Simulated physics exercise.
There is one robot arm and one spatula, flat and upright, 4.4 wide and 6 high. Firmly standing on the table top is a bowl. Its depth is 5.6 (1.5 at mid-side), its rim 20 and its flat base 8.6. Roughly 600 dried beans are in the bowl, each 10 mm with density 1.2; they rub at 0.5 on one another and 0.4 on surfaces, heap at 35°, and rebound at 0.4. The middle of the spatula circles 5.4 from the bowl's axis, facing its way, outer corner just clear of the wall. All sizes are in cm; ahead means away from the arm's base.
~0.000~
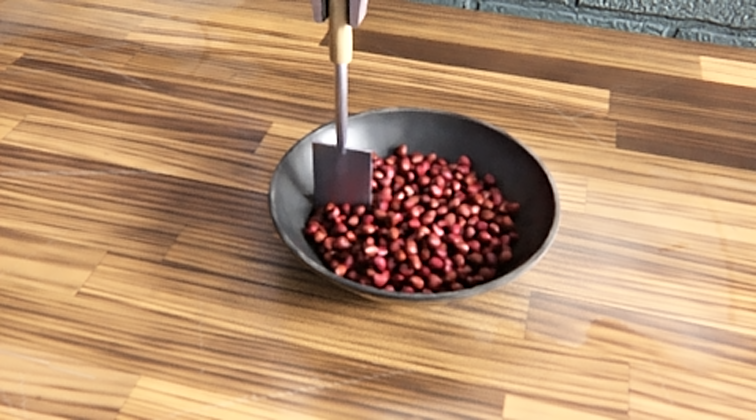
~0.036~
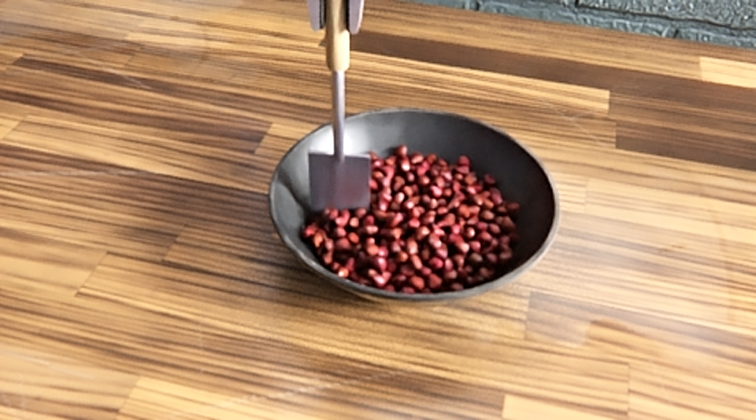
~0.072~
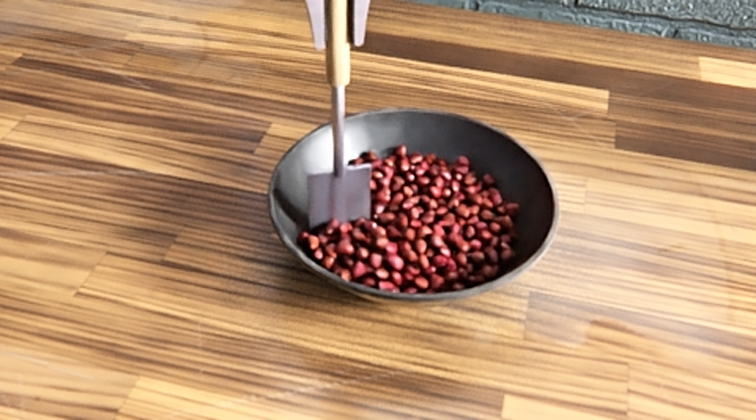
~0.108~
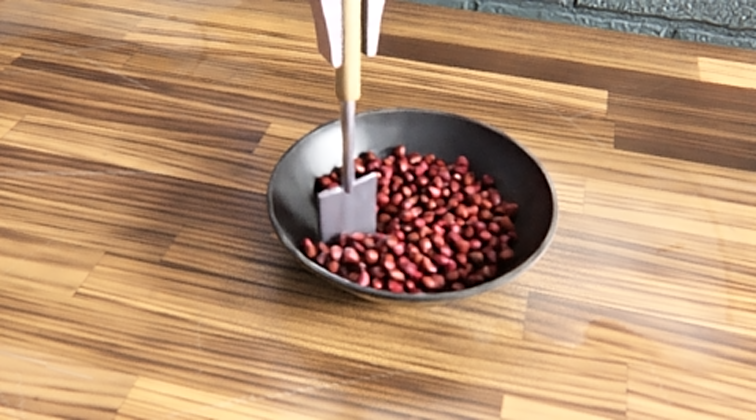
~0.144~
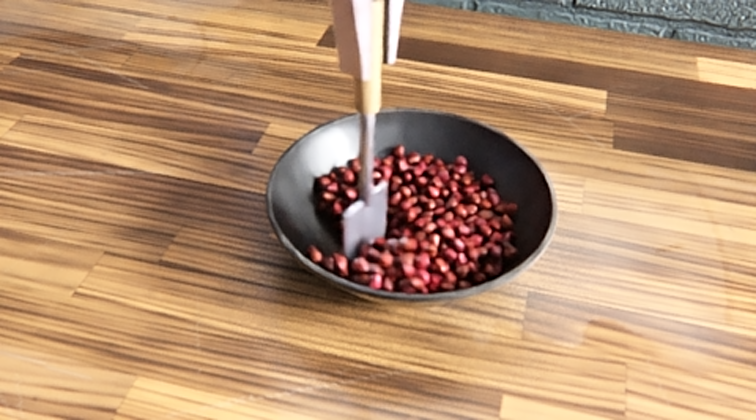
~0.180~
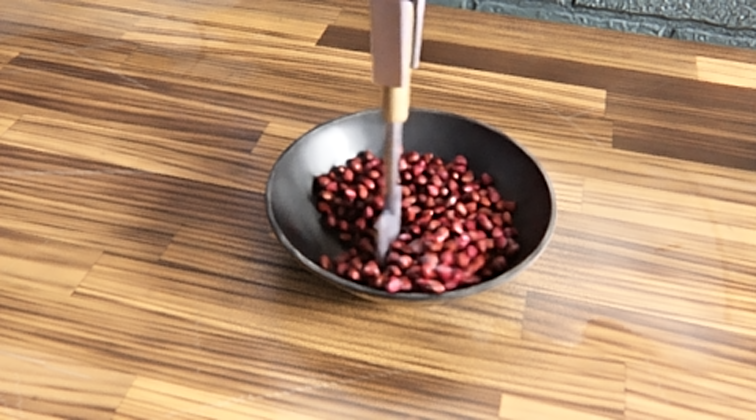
A dark, round bowl of shiny reddish-brown beans stands on a striped brown wooden table, seen from above at an angle, with a grey brick-like strip along the top edge. A flat metal spatula with a pale wooden handle, held from above by a partly visible gripper, sits upright at the bowl's left side. It sweeps toward the viewer and then rightward along the near side, turning edge-on and pushing through the beans, while the camera stays still.
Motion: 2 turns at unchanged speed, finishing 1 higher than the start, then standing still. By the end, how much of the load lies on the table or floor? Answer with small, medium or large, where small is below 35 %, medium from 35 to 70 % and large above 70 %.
It is small.
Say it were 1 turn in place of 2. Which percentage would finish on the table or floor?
Roughly 15 per cent.
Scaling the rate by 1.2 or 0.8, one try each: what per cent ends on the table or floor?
Some 30 and 20 per cent.
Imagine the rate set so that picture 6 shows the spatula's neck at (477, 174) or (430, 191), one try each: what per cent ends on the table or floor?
Near 40 per cent for the first, near 30 per cent for the second.
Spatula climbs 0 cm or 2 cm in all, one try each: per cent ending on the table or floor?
Around 35 percent, then 15 percent.
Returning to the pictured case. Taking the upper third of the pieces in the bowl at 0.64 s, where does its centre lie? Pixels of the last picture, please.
I'd point to somewhere close to (325, 189).
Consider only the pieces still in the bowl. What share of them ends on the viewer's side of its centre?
I'd put it at roughly 55 per cent.
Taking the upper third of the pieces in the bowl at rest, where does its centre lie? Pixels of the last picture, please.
The centre is near pixel (401, 225).
After 0.64 s, 335° round, highest piece 8 above the table; 492 in the bowl, 93 on the table or floor, 15 in flight or on the tool.
After 1.10 s, 225° round, highest piece 8 above the table; 440 in the bowl, 157 on the table or floor, 3 in flight or on the tool.
After 1.53 s, 0° round, highest piece 5 above the table; 437 in the bowl, 163 on the table or floor.
After 2.23 s, 0° round, highest piece 5 above the table; 437 in the bowl, 163 on the table or floor.
At rest, 437 in the bowl, 163 on the table or floor. That is 27 % on the table or floor.
